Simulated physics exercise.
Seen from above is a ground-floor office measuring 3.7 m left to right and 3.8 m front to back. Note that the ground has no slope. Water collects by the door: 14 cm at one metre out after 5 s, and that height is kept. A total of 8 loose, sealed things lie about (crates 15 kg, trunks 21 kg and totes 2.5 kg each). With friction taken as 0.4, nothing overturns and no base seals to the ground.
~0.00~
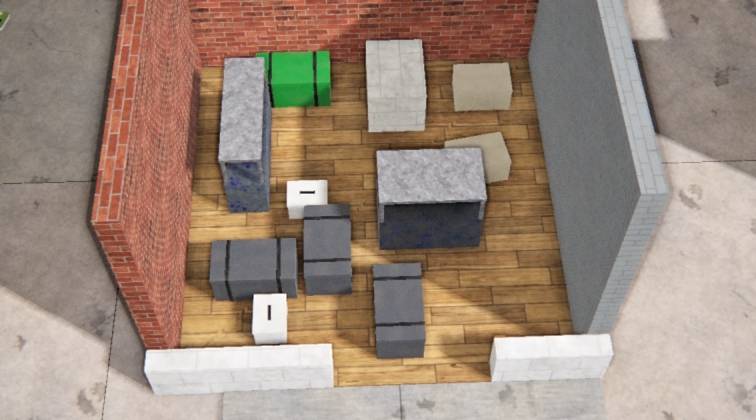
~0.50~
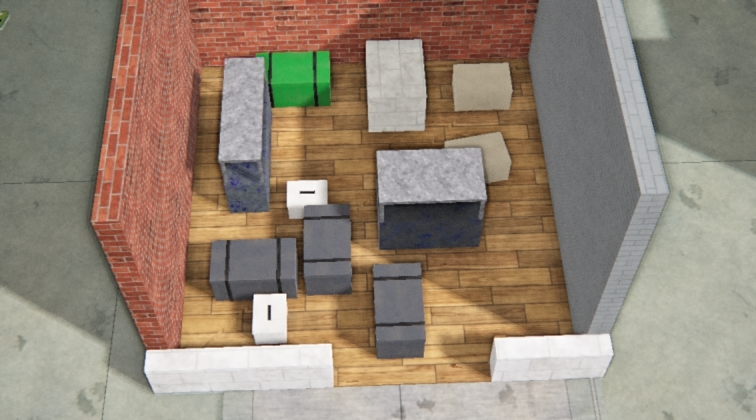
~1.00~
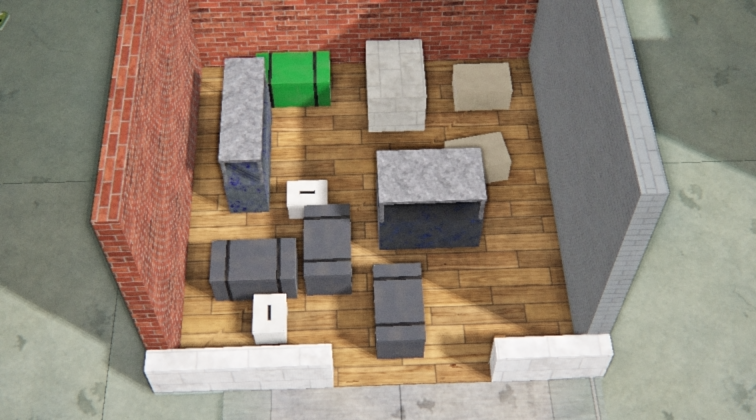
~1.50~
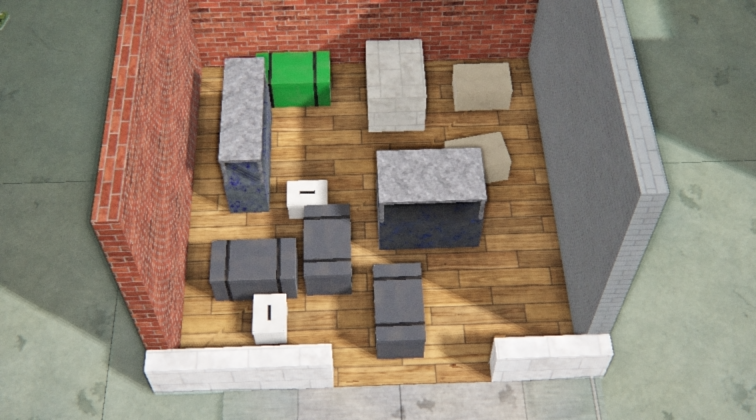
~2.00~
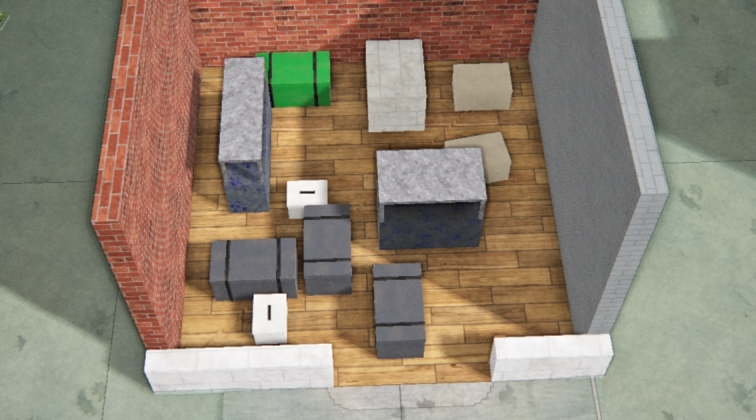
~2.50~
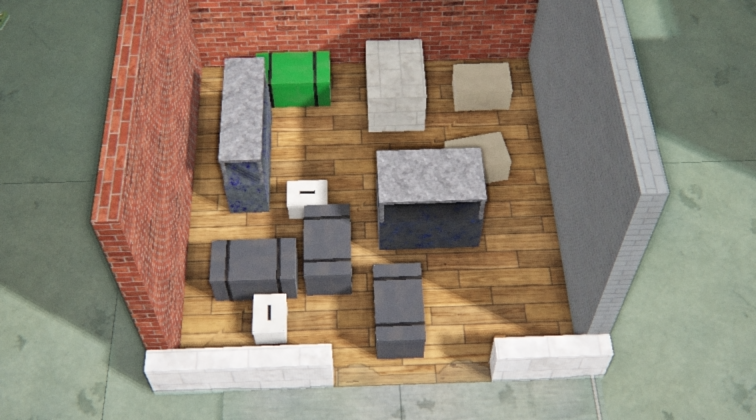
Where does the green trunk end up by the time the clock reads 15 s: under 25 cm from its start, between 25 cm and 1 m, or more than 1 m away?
Watching it, I'd expect a moderate movement overall.
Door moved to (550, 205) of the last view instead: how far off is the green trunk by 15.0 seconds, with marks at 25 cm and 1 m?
Then the green trunk is pushed slightly.
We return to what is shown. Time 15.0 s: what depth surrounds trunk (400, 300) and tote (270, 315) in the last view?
About 10 and 8 cm.
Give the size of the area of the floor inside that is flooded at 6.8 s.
7.0 m2.
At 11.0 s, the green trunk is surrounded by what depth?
Depth: About 5 cm.
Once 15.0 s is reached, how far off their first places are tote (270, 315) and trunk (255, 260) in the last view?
One is off by 60 cm, the other by 60 cm, in the order asked.
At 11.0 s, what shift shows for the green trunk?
By then it has shifted roughly 0 cm.
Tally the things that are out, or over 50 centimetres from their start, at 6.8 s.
Count: 1.
After 3.5 s the green trunk is near (292, 67), 0.0 m from its start, aground; 0 afloat.
After 6.8 s the green trunk is near (292, 67), 0.0 m from its start, aground; 2 afloat.
After 11.0 s the green trunk is near (293, 67), 0.0 m from its start, aground; 5 afloat.
After 15.0 s the green trunk is near (242, 57), 0.6 m from its start, afloat; 8 afloat.
